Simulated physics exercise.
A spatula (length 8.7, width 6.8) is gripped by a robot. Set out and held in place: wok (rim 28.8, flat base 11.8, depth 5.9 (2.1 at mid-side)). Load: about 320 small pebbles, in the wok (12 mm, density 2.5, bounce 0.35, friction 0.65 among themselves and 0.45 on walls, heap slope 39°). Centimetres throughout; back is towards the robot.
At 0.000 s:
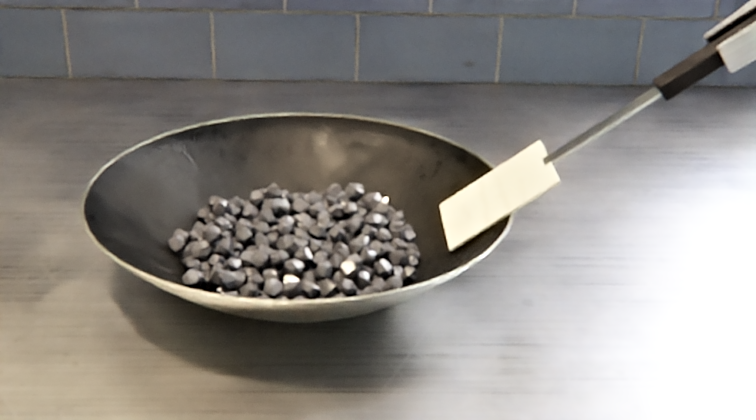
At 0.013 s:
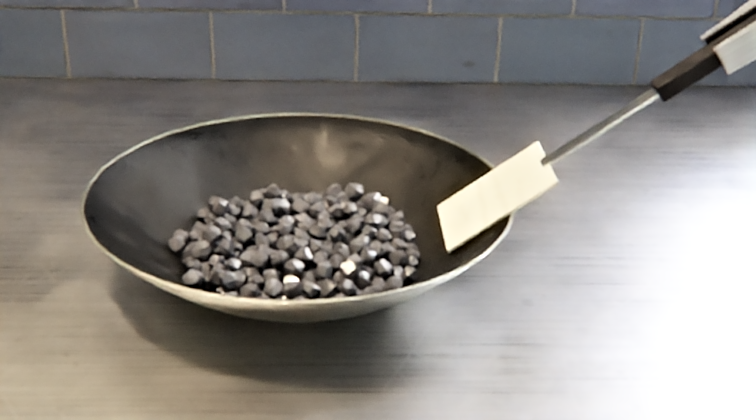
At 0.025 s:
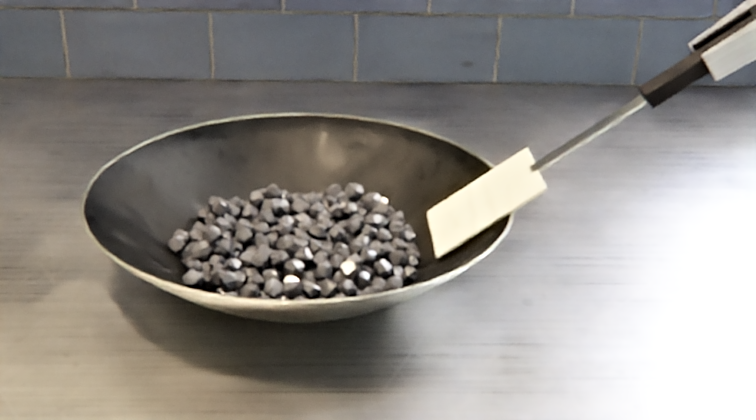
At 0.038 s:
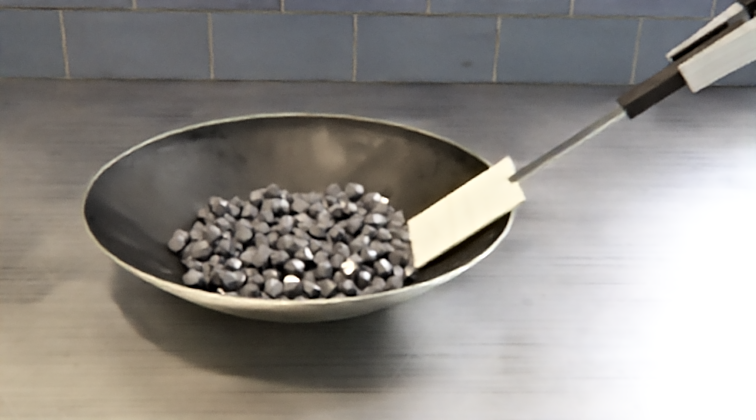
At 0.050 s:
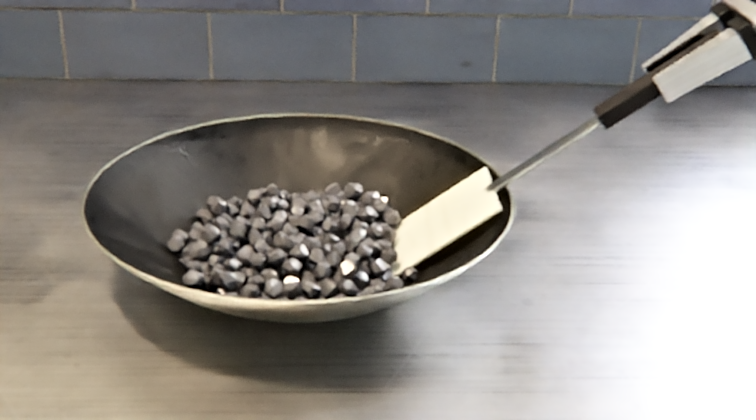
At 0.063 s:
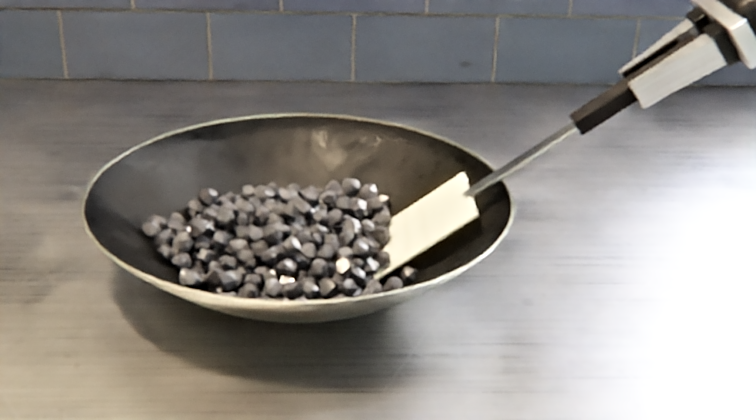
A pale, flat spatula held by a robot arm starts against the right inner side of a dark wok and slides down and left toward a heap of small dark grey pebbles. It meets the heap's right edge and pushes in, shifting the pebbles slightly left while the wok stays still.
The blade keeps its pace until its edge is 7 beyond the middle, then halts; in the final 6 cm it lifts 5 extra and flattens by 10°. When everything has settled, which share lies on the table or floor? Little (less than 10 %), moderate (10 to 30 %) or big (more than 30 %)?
On the table or floor the share is moderate, 10 to 30 %.
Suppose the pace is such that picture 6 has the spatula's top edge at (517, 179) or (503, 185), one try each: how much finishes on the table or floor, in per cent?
About 0 and 5 per cent.
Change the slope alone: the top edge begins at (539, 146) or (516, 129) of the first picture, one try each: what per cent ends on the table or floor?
About 20 and 15 per cent.
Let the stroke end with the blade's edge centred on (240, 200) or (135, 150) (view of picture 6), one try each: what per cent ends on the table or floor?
About 20 and 35 per cent.
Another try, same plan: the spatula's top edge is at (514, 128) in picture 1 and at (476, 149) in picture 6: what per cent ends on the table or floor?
Some 0 per cent.
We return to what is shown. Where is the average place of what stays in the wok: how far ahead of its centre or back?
About 4.5 cm ahead.
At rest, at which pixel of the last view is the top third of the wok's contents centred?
Around (171, 224).
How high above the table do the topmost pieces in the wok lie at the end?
About 6.5 cm.
After 0.09 s, sloping 37°, highest piece 7 above the table; 322 in the wok.
After 0.12 s, sloping 34°, highest piece 9 above the table; 318 in the wok, 4 on the blade or in flight.
After 0.34 s, sloping 27°, highest piece 11 above the table; 262 in the wok, 36 on the table or floor, 24 on the blade or in flight.
After 1.39 s, sloping 27°, highest piece 7 above the table; 261 in the wok, 61 on the table or floor.
At rest, 261 in the wok, 61 on the table or floor. That is 19 % on the table or floor.
